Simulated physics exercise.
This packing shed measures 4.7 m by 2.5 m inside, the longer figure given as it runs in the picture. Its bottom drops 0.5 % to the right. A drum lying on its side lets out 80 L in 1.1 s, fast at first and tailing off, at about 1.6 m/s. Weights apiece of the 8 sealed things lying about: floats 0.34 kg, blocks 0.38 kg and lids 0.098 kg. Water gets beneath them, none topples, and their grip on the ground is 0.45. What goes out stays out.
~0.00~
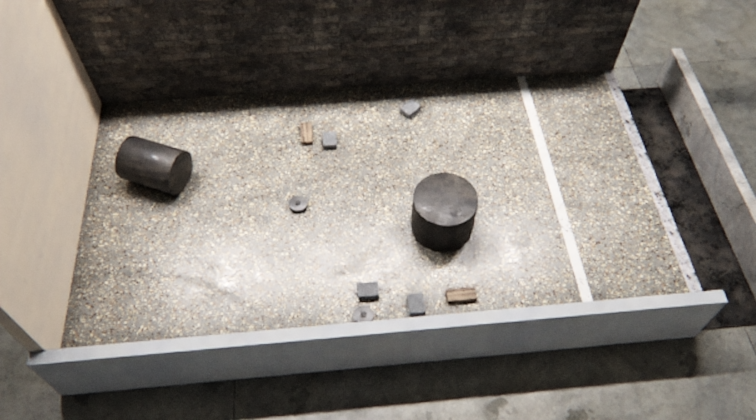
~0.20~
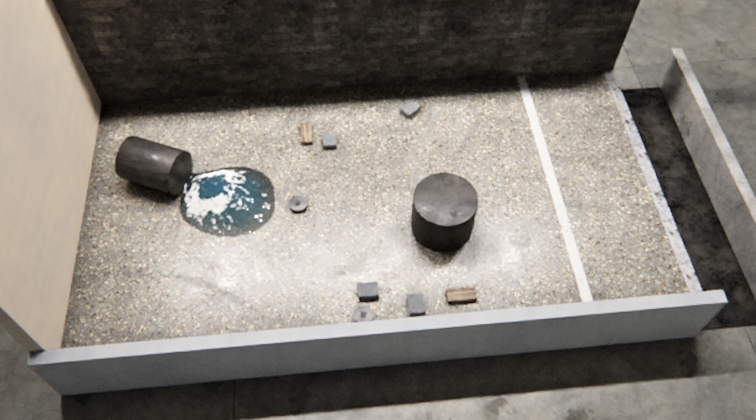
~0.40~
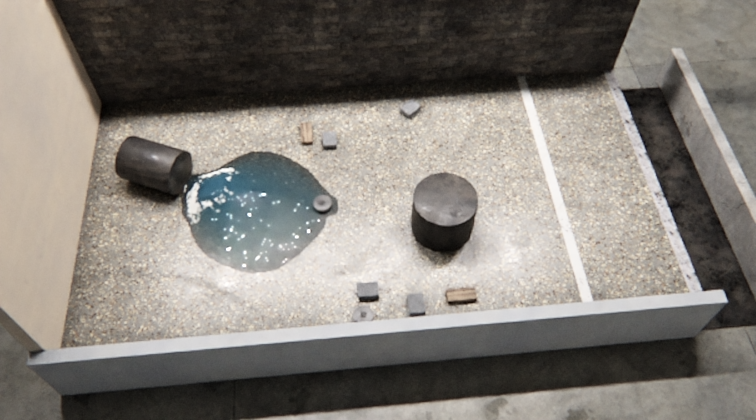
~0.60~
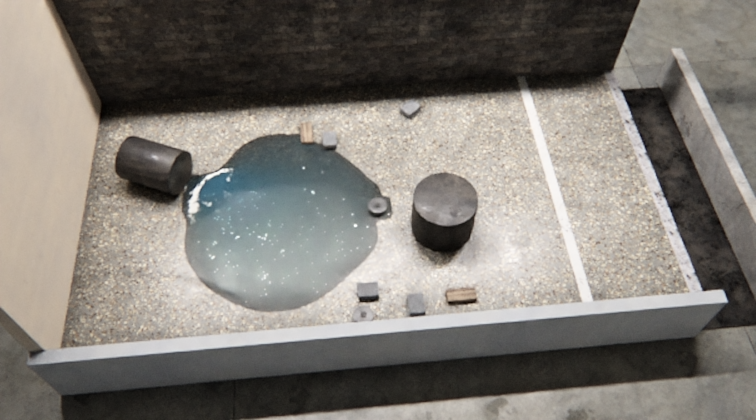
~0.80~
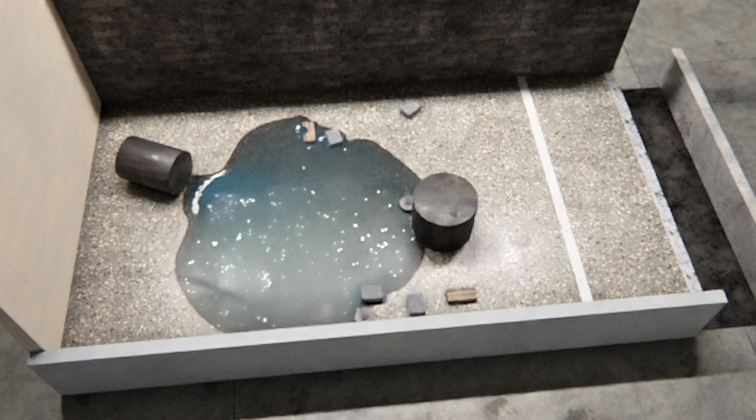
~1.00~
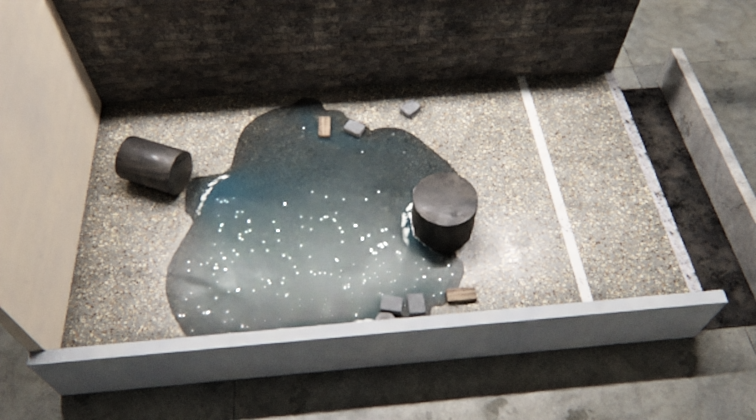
Water pours from a drum on its side and spreads right, carrying small objects along.
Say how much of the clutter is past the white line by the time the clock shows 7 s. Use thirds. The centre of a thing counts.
It is between one and two thirds.
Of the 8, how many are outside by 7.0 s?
4 of them.
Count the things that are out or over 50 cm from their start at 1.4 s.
3 of them.
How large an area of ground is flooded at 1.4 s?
About 5.0 m2.
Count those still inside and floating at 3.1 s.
1 of them.
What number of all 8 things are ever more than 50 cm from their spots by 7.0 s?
7 of them.
After 1.4 s 0 of 8 are over the mark; 4 afloat.
After 3.1 s 4 of 8 are over the mark; 1 afloat.
After 4.9 s 5 of 8 are over the mark; 0 afloat.
After 7.0 s 5 of 8 are over the mark; 0 afloat.
